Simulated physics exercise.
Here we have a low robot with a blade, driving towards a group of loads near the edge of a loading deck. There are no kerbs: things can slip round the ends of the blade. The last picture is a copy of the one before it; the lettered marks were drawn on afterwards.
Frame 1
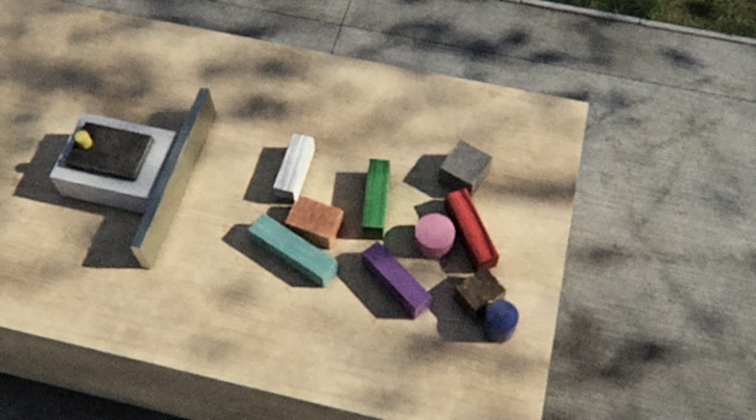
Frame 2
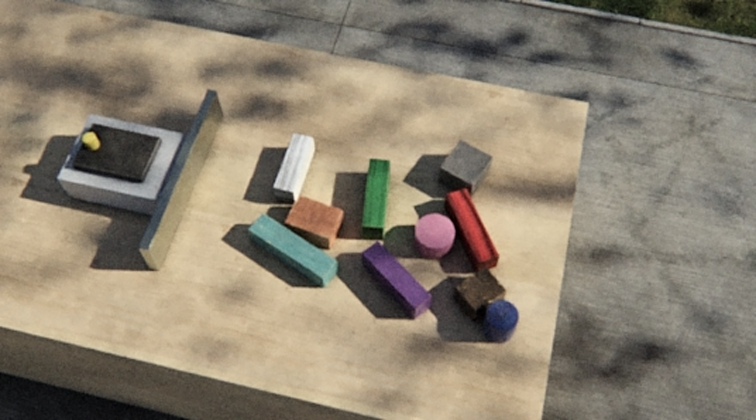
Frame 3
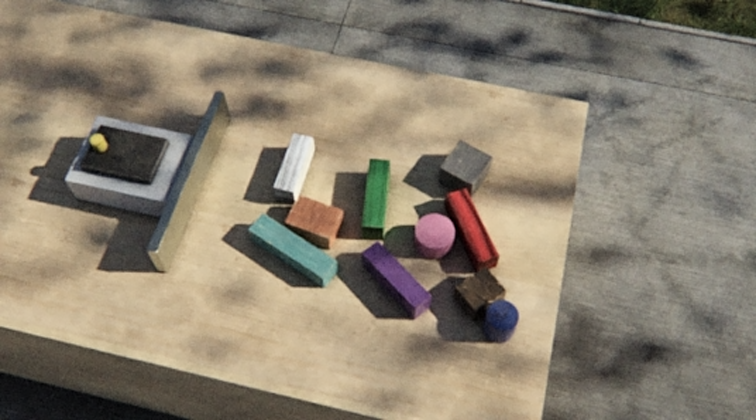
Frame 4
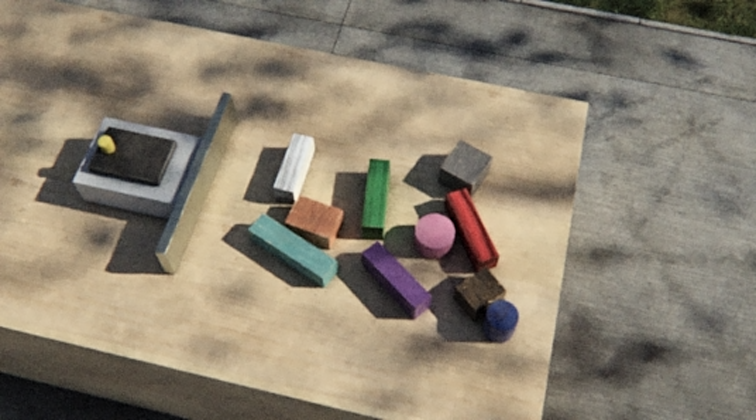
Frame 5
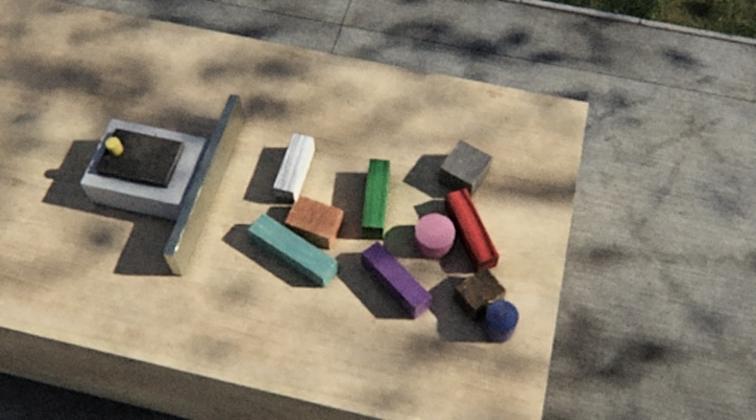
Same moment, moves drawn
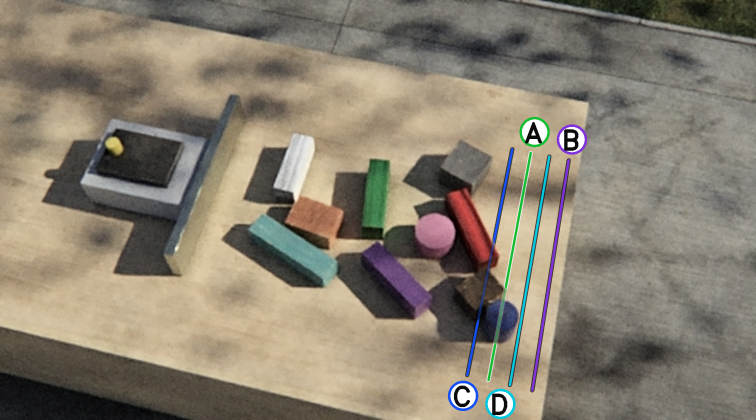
On a sunlit wooden deck, a low white robot with an upright blade creeps right towards scattered coloured blocks, which stay still.
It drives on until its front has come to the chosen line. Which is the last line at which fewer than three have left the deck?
It should halt at C.
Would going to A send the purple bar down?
By then, no.
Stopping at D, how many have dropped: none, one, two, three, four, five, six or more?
In all, six or more.
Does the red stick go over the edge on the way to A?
Yes.
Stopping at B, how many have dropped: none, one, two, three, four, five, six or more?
In all, six or more.
On the marked copy, A at (511, 258); B at (552, 267); C at (491, 254); D at (531, 262).
Taking C. A third of the way, robot (245, 179); turquoise bar (339, 270); white stick (333, 175).
Two thirds of the way, robot (348, 201); red stick (512, 218); pink canister (497, 241).
When it is over, robot (429, 218); red stick over the edge; pink canister over the edge; two fallen.
As for the rest, A drops four; B drops nine; D drops six.
